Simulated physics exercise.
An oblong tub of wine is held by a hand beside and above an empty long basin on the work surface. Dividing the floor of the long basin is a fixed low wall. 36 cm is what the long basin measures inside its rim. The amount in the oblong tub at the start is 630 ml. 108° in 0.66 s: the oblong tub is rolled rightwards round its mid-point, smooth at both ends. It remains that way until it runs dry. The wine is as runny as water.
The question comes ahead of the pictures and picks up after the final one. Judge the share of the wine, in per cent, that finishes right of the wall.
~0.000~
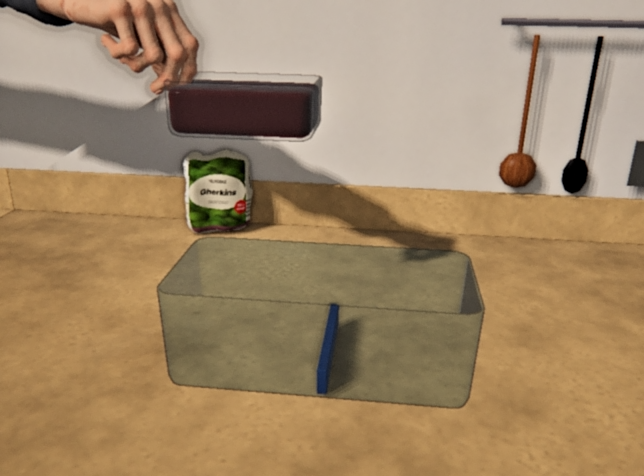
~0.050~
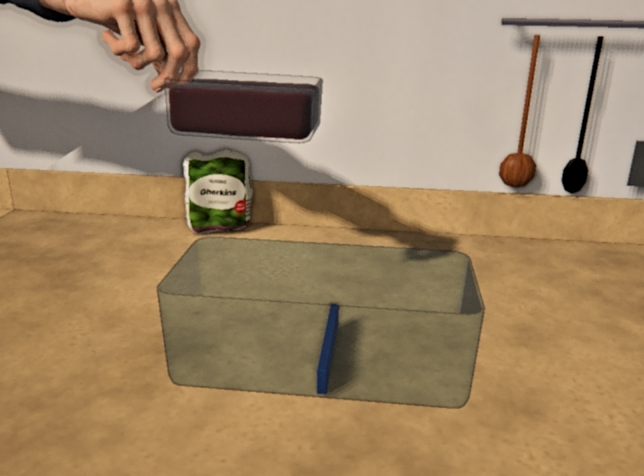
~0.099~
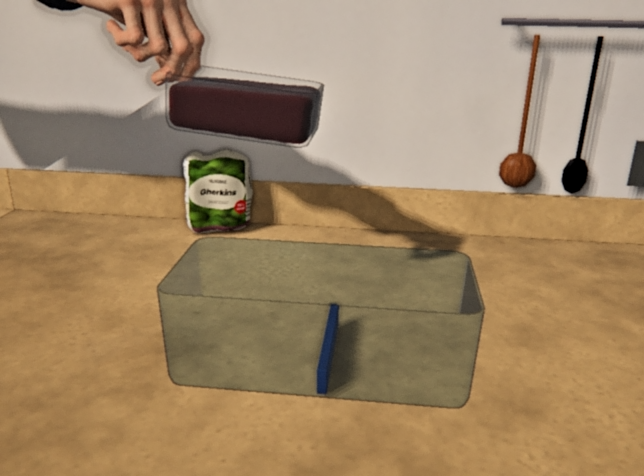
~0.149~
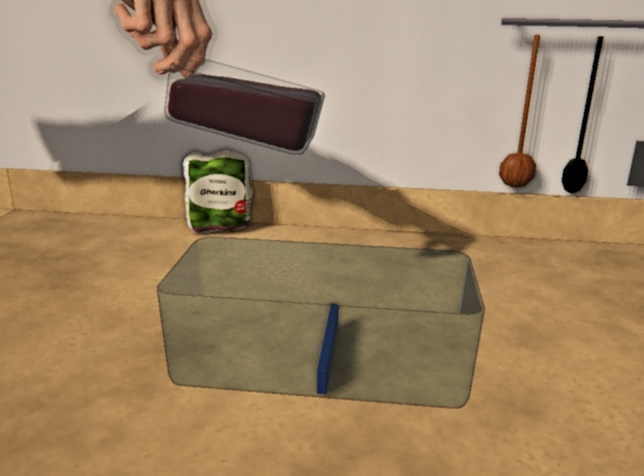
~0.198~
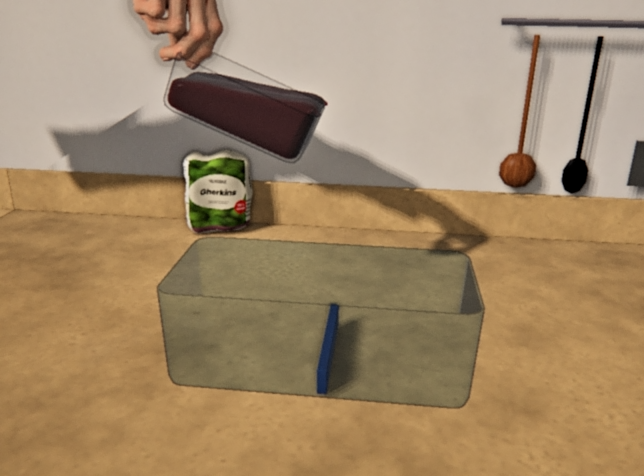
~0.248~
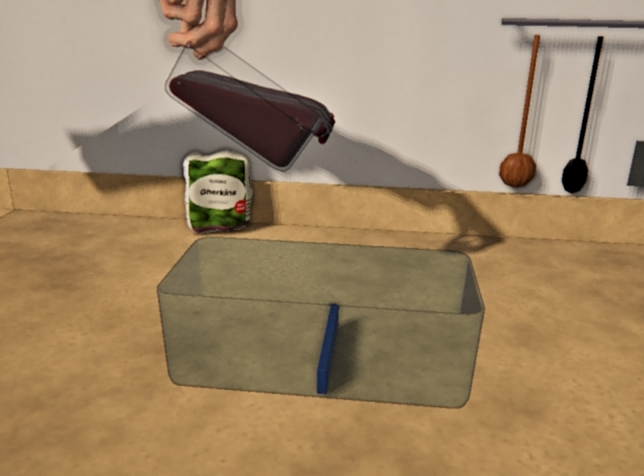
74 percent, roughly.
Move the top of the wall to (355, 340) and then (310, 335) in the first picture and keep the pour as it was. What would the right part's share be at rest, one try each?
Respectively close to 60 and 75 %.
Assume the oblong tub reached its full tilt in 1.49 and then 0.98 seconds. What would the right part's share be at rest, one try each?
75 per cent first, 75 per cent second.
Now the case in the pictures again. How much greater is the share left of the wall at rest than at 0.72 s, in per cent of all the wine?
About 7 percent.
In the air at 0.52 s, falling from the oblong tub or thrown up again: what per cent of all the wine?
My guess is roughly 52 %.
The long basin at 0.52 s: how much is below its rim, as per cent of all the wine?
40 %, more or less.
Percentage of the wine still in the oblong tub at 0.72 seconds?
Close to 1 in a hundred.
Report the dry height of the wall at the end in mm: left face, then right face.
It's around 28 mm on the left side and around 16 mm on the right side.
By 0.52 s the tilt is 97° and 7 per cent is still to pour, 0 is left of the wall and 40 right of it.
By 0.72 s the tilt is 108° and 1 per cent is still to pour, 16 is left of the wall and 76 right of it.
By 0.93 s the tilt is 108° and 0 per cent is still to pour, 23 is left of the wall and 74 right of it.
By 1.16 s the tilt is 108° and 0 per cent is still to pour, 23 is left of the wall and 74 right of it.
At rest 23 per cent lies left of the wall, 74 right of it and 3 outside.
